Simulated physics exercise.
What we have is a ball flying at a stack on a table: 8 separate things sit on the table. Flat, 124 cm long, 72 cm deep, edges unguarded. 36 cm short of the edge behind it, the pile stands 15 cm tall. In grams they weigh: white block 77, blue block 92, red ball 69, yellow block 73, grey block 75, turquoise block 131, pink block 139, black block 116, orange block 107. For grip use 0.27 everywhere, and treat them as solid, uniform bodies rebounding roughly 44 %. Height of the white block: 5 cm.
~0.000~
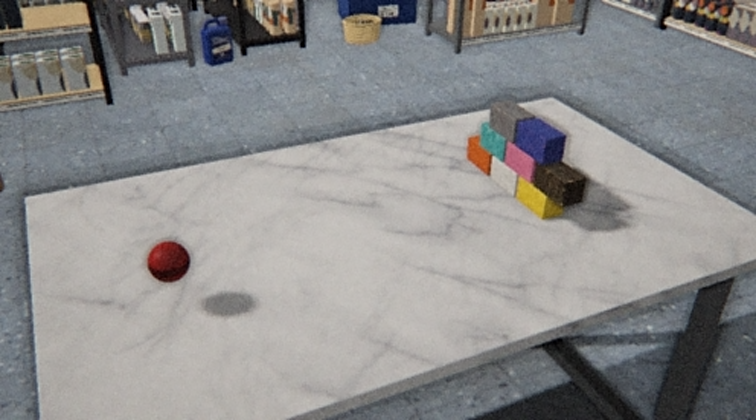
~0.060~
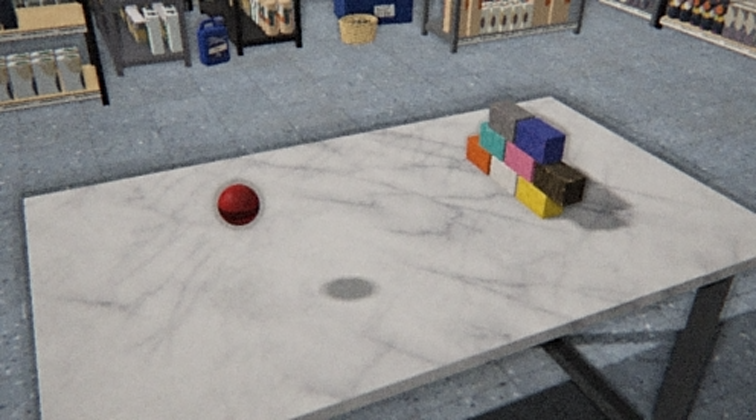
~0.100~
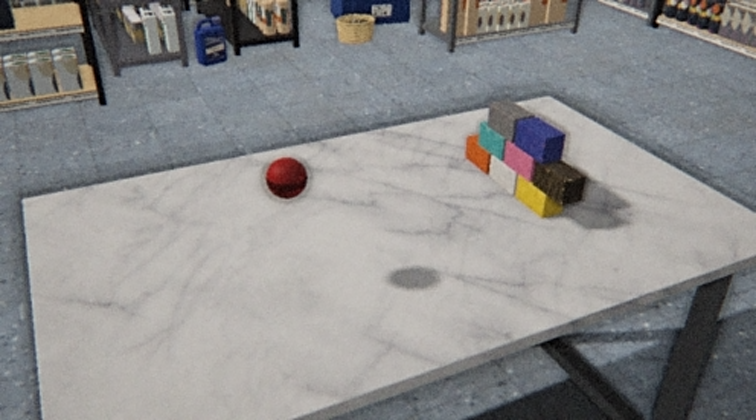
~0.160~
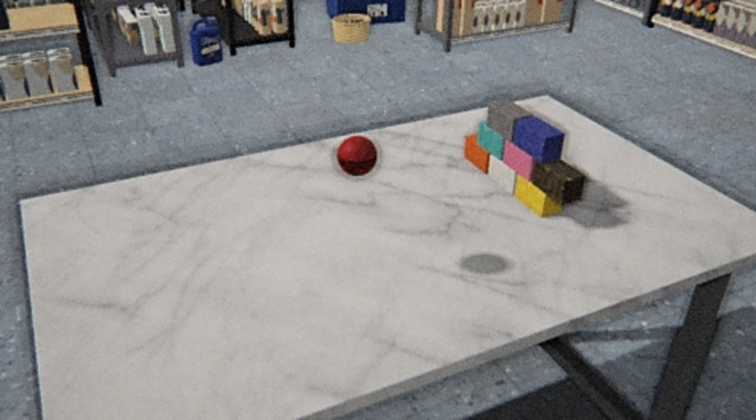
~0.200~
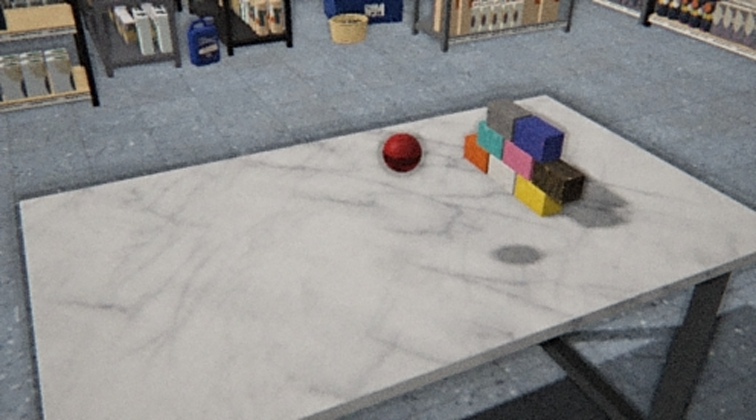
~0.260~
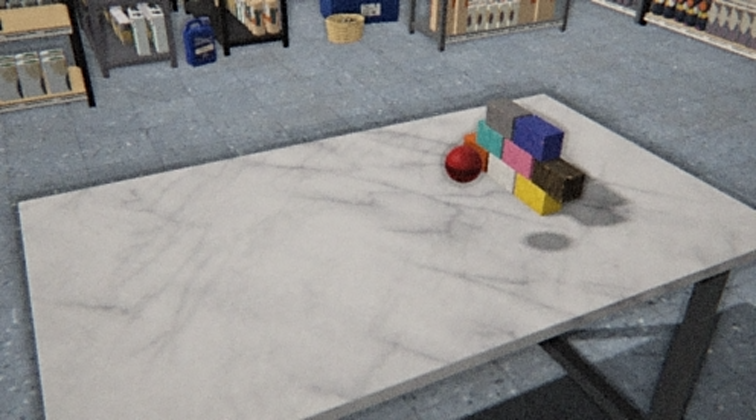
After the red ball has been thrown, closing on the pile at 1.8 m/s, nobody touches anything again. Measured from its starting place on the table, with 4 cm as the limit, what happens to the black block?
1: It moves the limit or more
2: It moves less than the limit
It moves the limit or more (1).
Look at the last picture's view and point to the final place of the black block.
About (670, 197).
After 0.36 s, red ball near (545, 211).
After 0.46 s, red ball near (580, 216); black block leaning 33° near (585, 166); yellow block slid 2 cm.
After 0.56 s, red ball near (603, 220); black block leaning 45° near (605, 189); yellow block slid 2 cm.
After 0.76 s, red ball near (621, 226); black block upside down near (652, 196); yellow block slid 2 cm.
At rest (1.4 s), tipped over on the table, black block; the other 7 in place, give or take 4 cm. Seen from the same camera at the end, black block near (670, 197).
